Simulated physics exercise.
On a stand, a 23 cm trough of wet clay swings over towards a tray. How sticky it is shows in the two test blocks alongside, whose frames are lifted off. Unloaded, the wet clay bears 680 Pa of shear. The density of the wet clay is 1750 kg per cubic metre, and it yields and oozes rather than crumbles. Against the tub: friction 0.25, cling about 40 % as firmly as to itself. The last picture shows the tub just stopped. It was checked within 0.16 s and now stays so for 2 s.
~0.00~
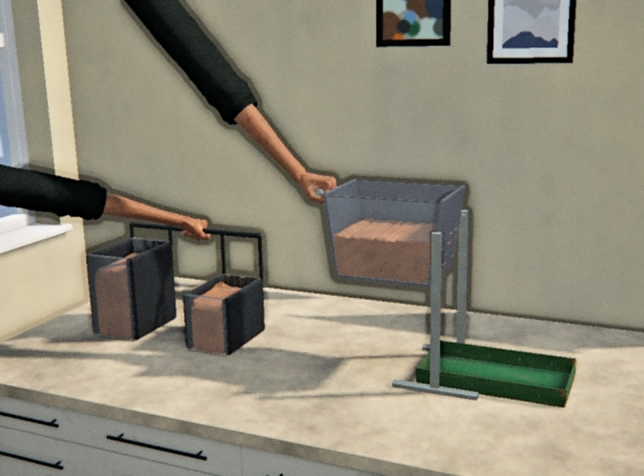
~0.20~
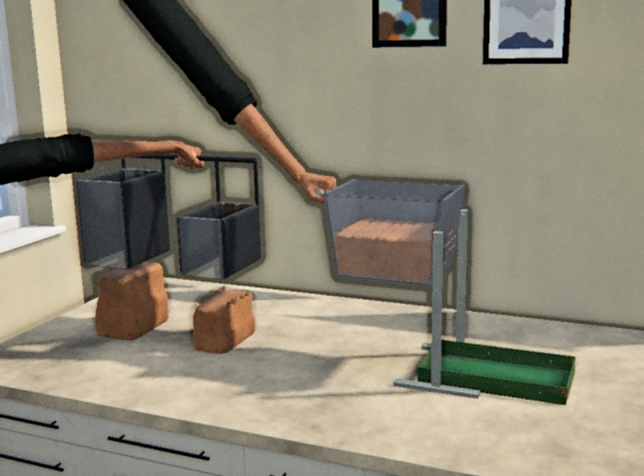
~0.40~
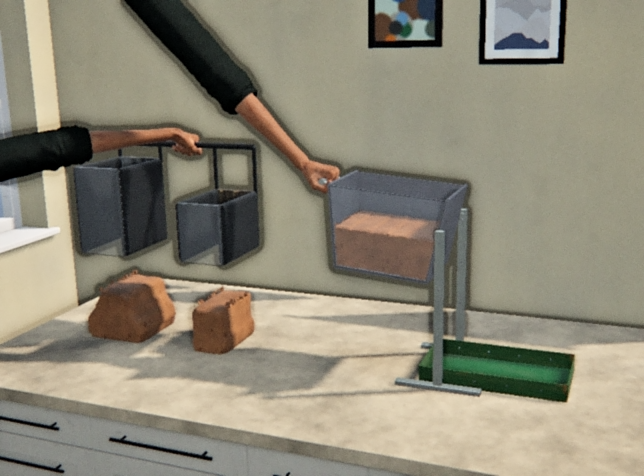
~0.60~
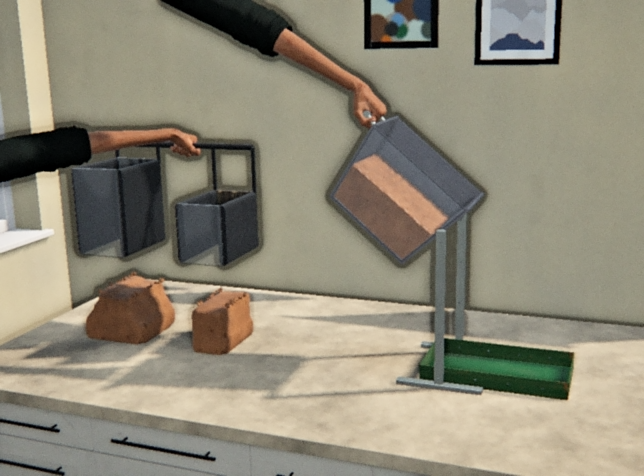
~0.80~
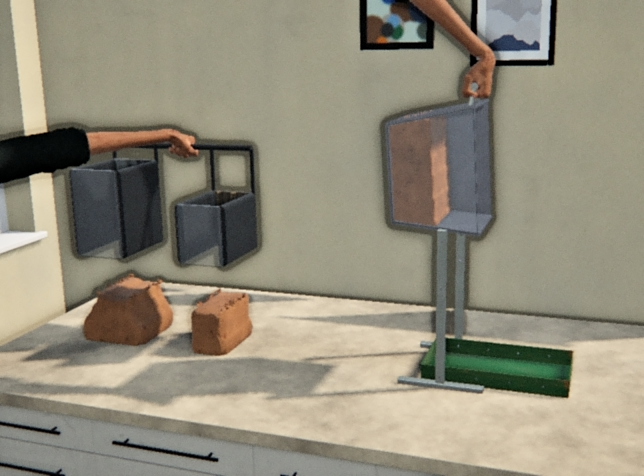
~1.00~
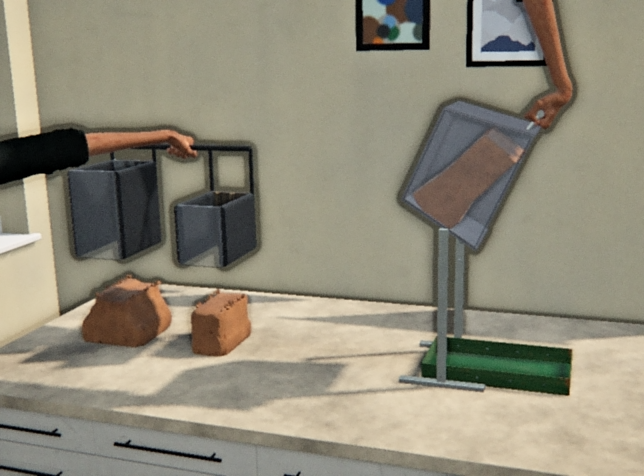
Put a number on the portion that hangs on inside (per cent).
Expect roughly 0 %.
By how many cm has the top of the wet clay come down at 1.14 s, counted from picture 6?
Some 17 cm.
By 1.14 s, the tub is at 115 degrees and holds 33 %.
By 1.31 s, the tub is at 115 degrees and holds 0 %.
By 1.48 s, the tub is at 115 degrees and holds 0 %.
By 1.65 s, the tub is at 115 degrees and holds 0 %.
By 3.00 s, at the end, the tub is at 115 degrees and holds 0 %.
